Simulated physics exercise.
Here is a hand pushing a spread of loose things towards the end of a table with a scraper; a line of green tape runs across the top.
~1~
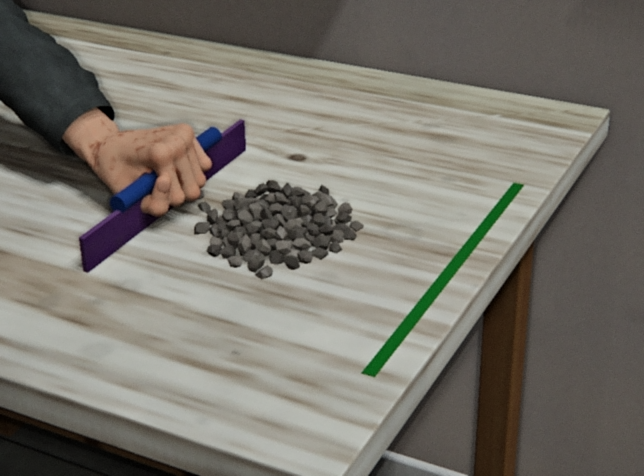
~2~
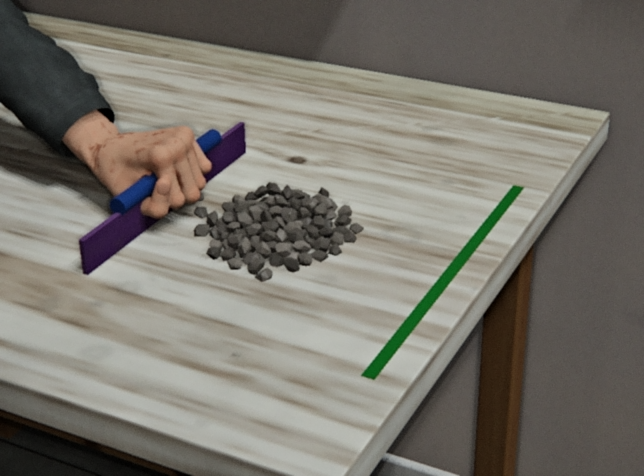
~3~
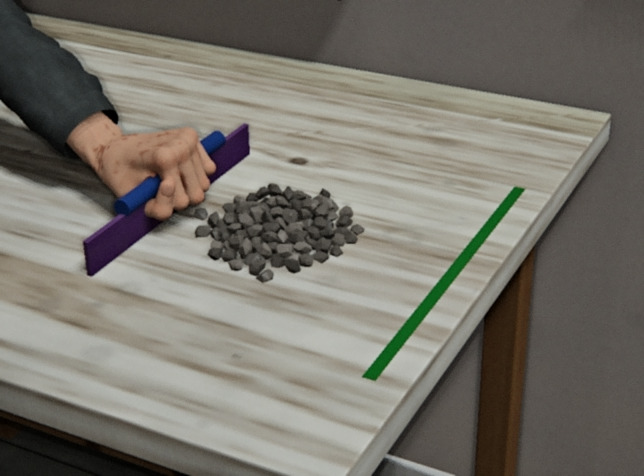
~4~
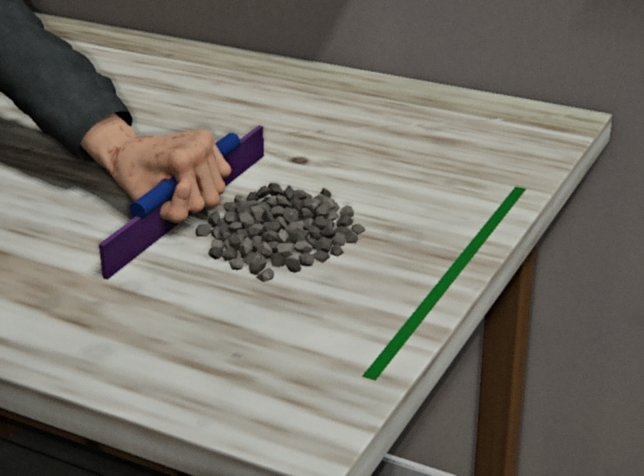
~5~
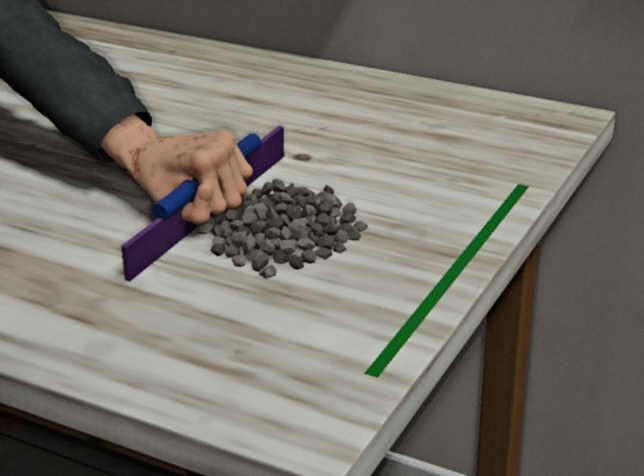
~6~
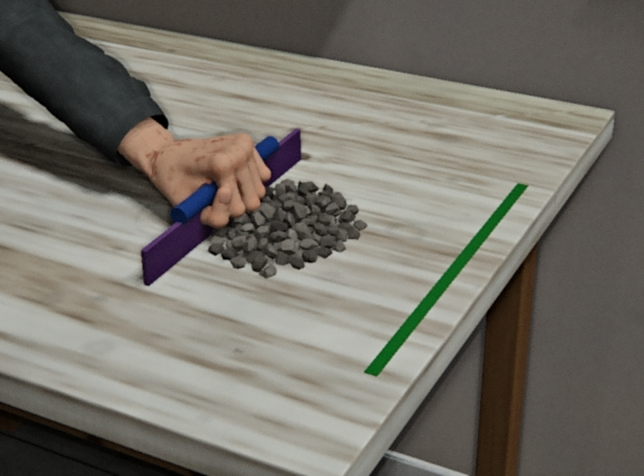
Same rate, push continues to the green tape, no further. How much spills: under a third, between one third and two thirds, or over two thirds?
Over two thirds.
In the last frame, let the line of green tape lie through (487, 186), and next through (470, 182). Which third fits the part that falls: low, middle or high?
Try 1 - the middle third; try 2 - below one third.
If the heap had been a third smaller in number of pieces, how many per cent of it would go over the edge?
It comes out near 70 per cent of the heap.
Soon, scraper still moving, near (343, 211); heap all on the table, its front near (447, 275).
A while on, scraper stopped at the green tape; heap most over the edge.
Finally, scraper stopped at the green tape; heap most over the edge.
